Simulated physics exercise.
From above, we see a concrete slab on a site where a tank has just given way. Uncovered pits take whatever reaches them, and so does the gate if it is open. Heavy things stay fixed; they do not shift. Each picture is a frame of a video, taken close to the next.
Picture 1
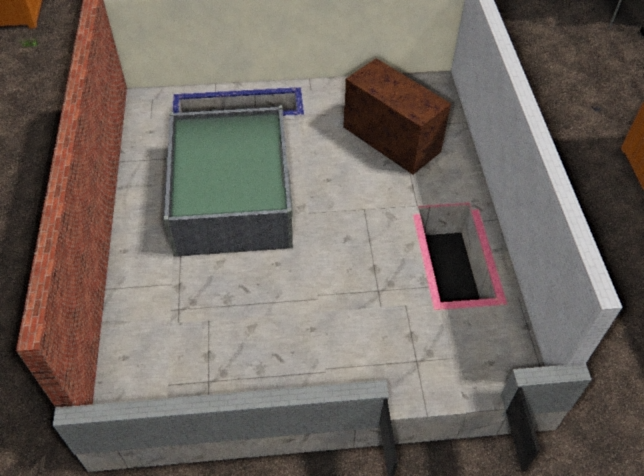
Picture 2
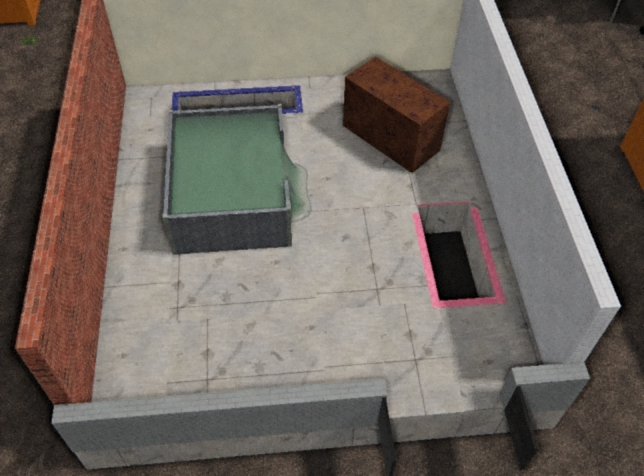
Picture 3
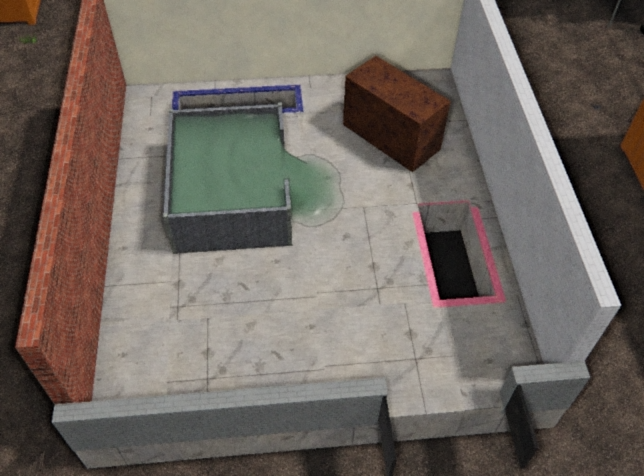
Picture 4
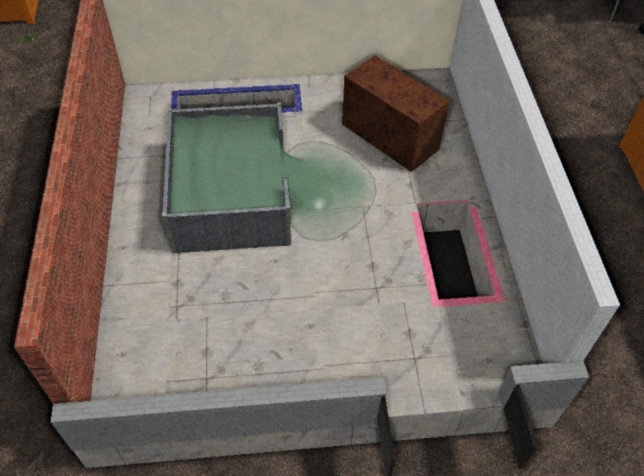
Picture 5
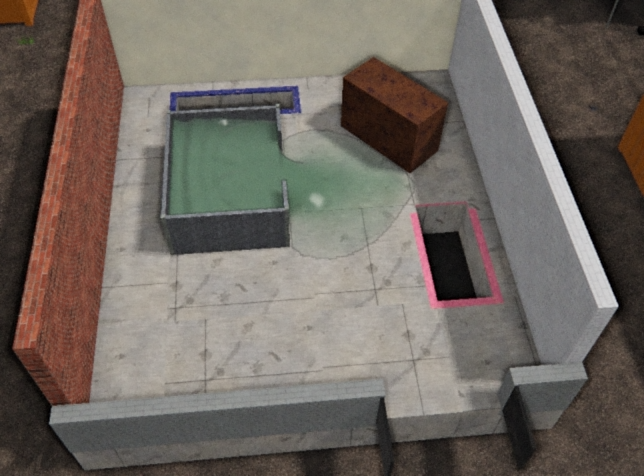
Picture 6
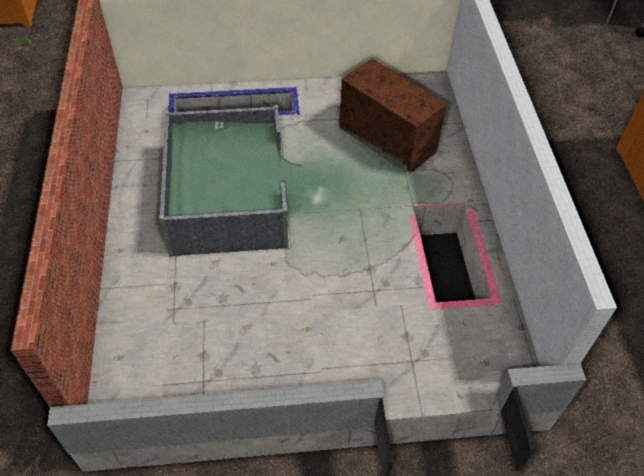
Green water pours through a gap in the tank's right side and spreads rightward across the slab.
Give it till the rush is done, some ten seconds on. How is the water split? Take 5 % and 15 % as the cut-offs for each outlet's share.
The gate will get a thin slice beneath five per cent; the blue pit will get an average slice of five to fifteen per cent; the pink pit will get a big slice beyond fifteen per cent.
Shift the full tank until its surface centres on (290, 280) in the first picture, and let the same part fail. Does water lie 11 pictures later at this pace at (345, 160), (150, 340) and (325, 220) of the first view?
In order: Unflooded, then unflooded, then unflooded.
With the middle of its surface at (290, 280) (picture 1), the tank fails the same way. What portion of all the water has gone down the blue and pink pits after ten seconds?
Approximate tally in per cent: Blue pit 0, pink pit 60.
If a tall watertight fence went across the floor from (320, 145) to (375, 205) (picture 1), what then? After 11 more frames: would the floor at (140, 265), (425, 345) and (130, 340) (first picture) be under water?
As the points were listed, they come out free from flooding, taken by the flood, and finally free from flooding.
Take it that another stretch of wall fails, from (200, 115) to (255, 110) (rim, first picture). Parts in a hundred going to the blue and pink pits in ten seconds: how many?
Blue takes 80 in a hundred, pink takes 0 in a hundred.
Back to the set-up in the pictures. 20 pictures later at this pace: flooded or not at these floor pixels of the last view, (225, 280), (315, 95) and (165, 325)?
Taking them as listed, I'd call them high and dry, soaked through and high and dry.
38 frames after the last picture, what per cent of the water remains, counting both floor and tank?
I'd put it near 48 %.
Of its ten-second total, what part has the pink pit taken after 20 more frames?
I'd put it at about 55 per cent.
A moment on, water covers 25 % of the floor; the gate 0 %, the blue pit 0 %, the pink pit 5 %.
Next, water covers 35 % of the floor; the gate 0 %, the blue pit 0 %, the pink pit 16 %.
Then, water covers 45 % of the floor; the gate 0 %, the blue pit 2 %, the pink pit 29 %.
Later, water covers 50 % of the floor; the gate 1 %, the blue pit 6 %, the pink pit 44 %.
In the end, water covers 55 % of the floor; the gate 2 %, the blue pit 10 %, the pink pit 55 %.
